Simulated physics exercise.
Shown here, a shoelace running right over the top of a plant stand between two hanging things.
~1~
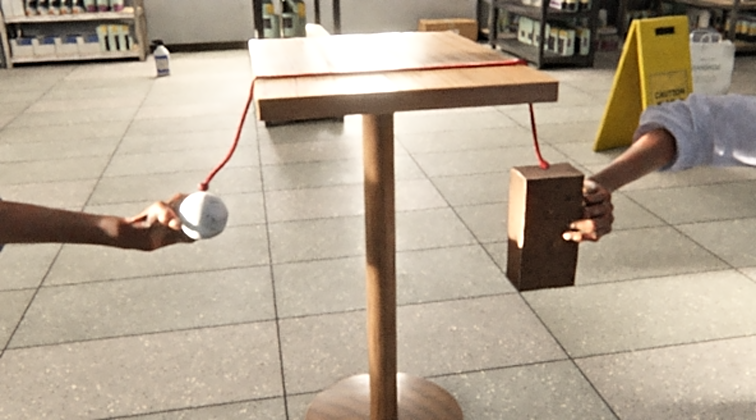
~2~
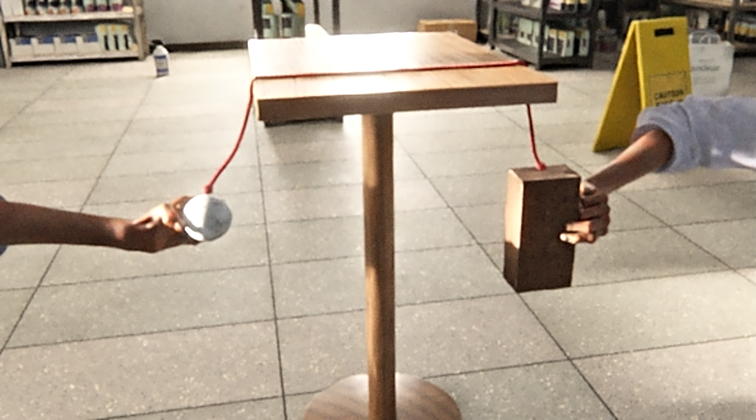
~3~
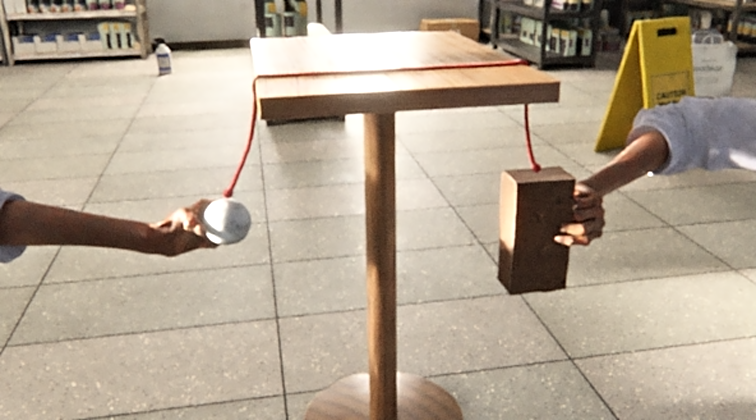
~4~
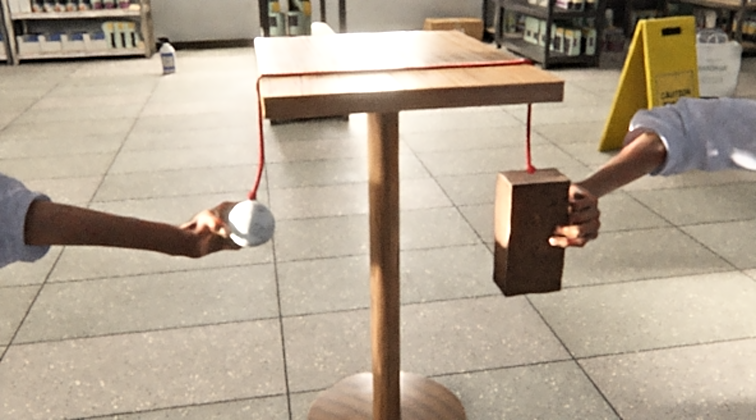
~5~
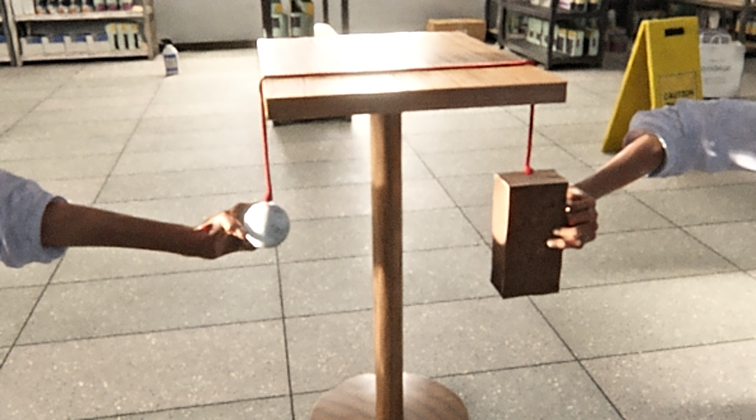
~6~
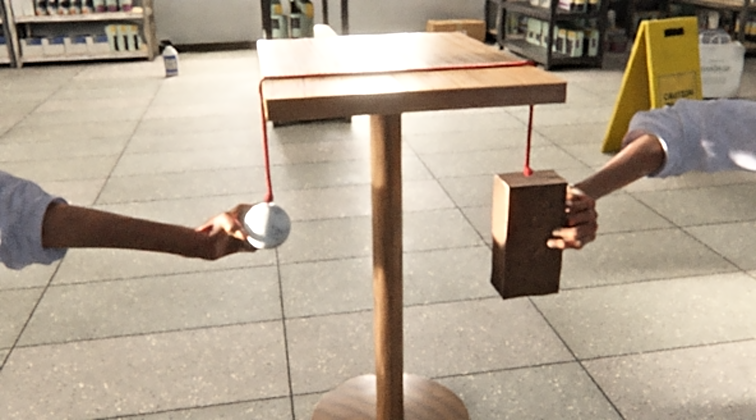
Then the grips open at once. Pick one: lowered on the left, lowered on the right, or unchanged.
Lowered on the right.
Then, 0.70 s later than the last view, left ball pulled up onto the top near (460, 42); right brick down on the floor near (516, 414).
Then, 1.12 s later than the last view, left ball down on the floor; right brick down on the floor.
Finally, left ball down on the floor; right brick down on the floor. The shoelace slides rightwards.
